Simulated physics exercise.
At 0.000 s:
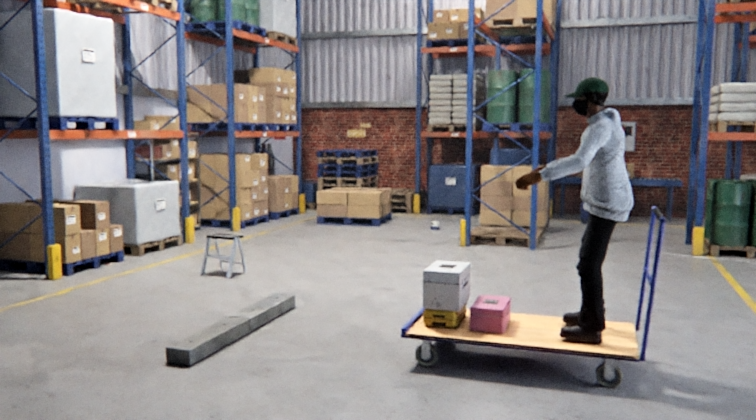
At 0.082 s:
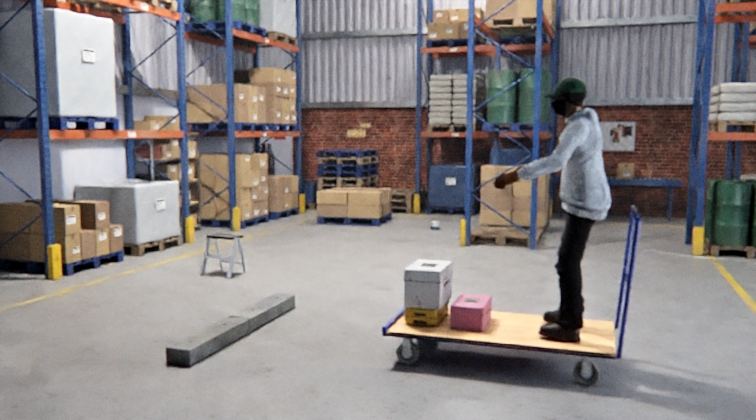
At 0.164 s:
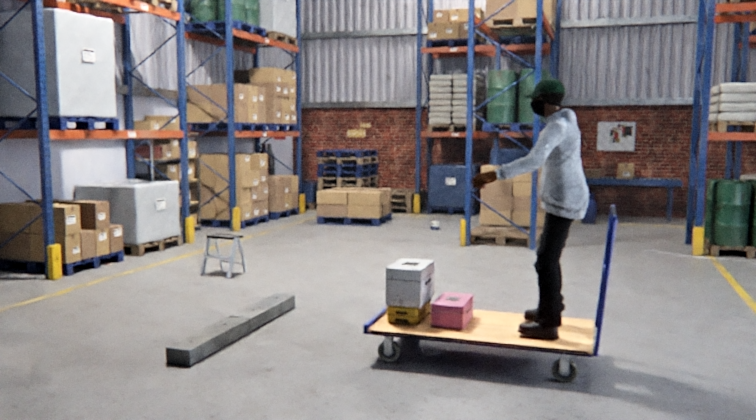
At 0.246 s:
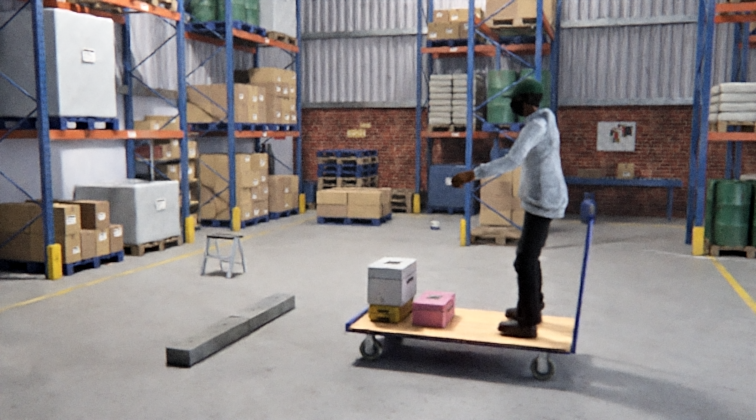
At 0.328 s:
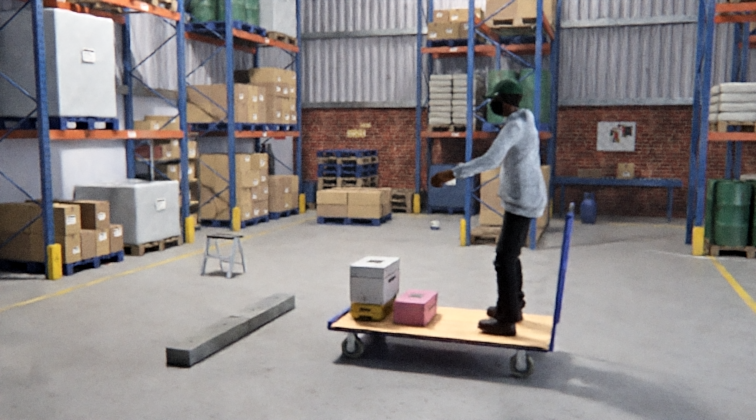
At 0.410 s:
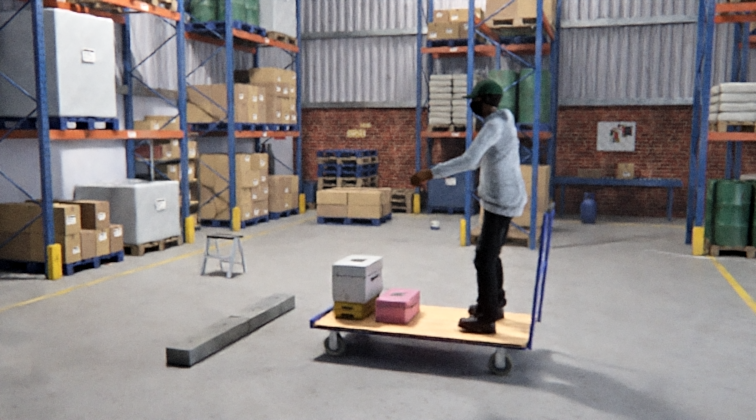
A flat cart carrying a standing person in a green cap and pale blue top, a white box stacked on a yellow one, and a pink toolbox rolls left across a warehouse floor. The rider keeps both feet on the deck, arms held forward, as the gap to the beam on the floor narrows.
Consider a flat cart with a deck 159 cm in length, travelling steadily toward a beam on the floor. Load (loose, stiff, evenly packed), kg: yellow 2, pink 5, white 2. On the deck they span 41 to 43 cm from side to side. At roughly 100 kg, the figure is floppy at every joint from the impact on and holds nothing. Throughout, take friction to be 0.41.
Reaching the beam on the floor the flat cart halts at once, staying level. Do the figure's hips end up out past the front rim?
No. It fails to clear the edge.
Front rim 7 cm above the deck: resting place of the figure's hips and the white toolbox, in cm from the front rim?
Then hips 50 behind, white 60 past.
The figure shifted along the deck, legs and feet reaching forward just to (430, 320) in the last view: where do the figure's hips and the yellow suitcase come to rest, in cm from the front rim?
Hips 30 past, yellow 20 behind.
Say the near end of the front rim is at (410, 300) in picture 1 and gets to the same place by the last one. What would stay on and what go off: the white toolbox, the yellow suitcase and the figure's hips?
Then the white one is past the rim, the yellow one is still in place and the hips are still in place.
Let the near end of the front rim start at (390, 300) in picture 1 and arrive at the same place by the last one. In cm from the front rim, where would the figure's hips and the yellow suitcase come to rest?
Both stay short of the rim: The hips by 100 cm and yellow by 20 cm.
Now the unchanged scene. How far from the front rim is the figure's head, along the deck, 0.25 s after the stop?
80 cm behind it.
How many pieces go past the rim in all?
Count of them: 1.
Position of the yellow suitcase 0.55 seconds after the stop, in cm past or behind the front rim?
About 15 cm behind the rim.
After 0.87 s the deck stops.
After 1.42 s the figure's hips are 78 cm behind the rim, near (325, 255) in the last picture's view.
After 1.87 s the figure's hips are 54 cm behind the rim, near (298, 252) in the last picture's view.
Final state at 2.9 s, past the rim, white toolbox; behind it, yellow suitcase, pink toolbox and the figure's hips.
